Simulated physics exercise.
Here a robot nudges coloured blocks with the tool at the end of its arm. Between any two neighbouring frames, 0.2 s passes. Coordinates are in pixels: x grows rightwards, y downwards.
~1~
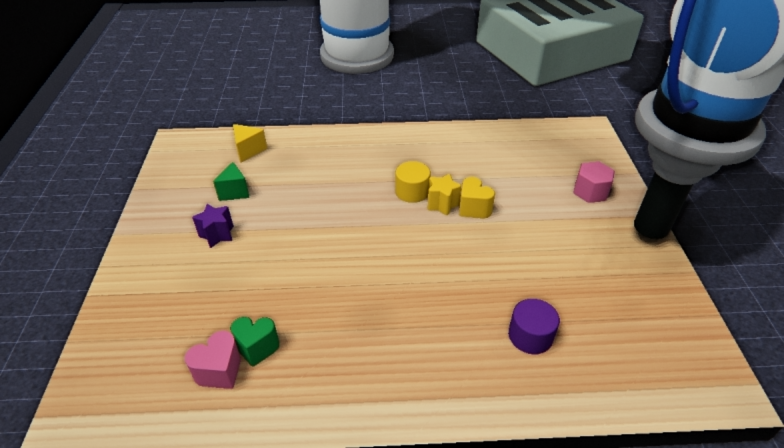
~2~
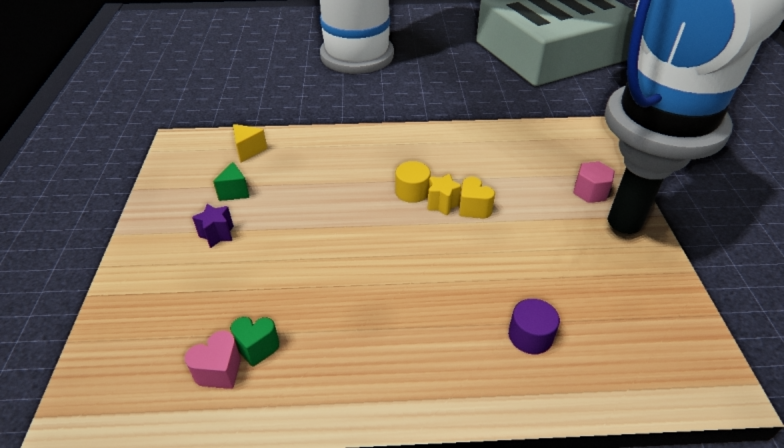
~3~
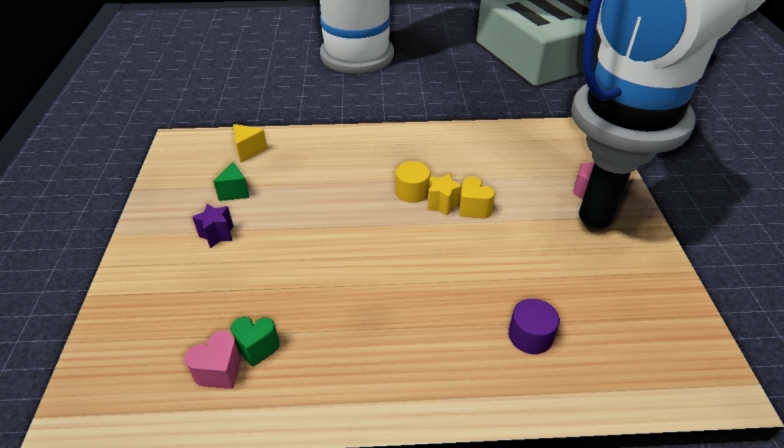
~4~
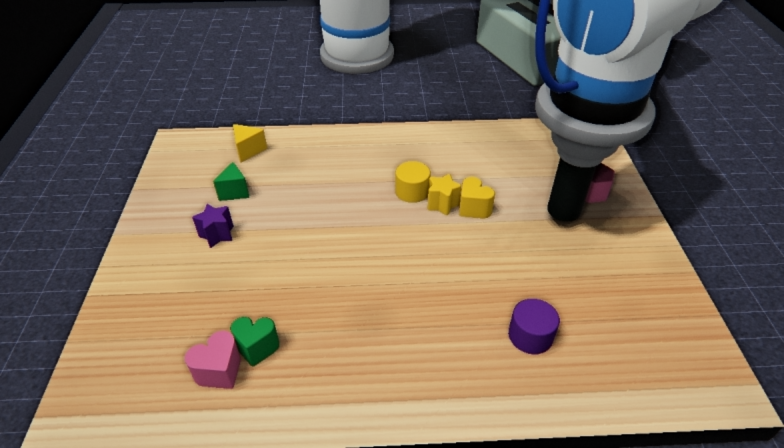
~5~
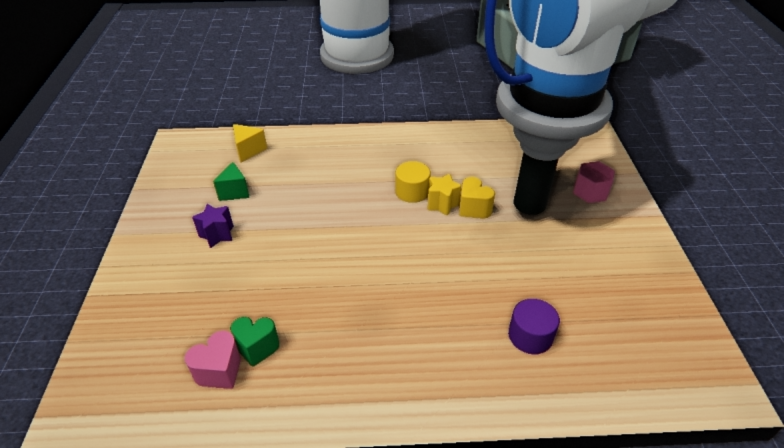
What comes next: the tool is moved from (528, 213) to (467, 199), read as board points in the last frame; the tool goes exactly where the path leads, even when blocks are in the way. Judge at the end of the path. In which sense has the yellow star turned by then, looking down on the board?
The twist is clockwise.
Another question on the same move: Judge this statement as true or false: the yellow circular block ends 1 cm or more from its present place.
My answer: True.
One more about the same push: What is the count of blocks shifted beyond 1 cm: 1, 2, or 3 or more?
It shifts three blocks or more.
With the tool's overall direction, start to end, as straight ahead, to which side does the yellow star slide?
It's pushed left.
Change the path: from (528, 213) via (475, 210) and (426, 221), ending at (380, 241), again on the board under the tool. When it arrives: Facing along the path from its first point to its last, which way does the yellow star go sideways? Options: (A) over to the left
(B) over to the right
My pick is B.
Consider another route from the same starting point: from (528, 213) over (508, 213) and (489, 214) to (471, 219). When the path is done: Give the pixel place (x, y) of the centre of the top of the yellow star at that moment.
Around pixel (414, 181).
The first path, step by step. Halfway along, tool (498, 197); yellow circular block (406, 169); yellow star (434, 183); yellow heart block (466, 187).
At the end, tool (468, 190); yellow circular block (396, 167); yellow star (408, 189), turned 25° clockwise; yellow heart block (439, 189), turned 50° anticlockwise; pink six-sided block still.
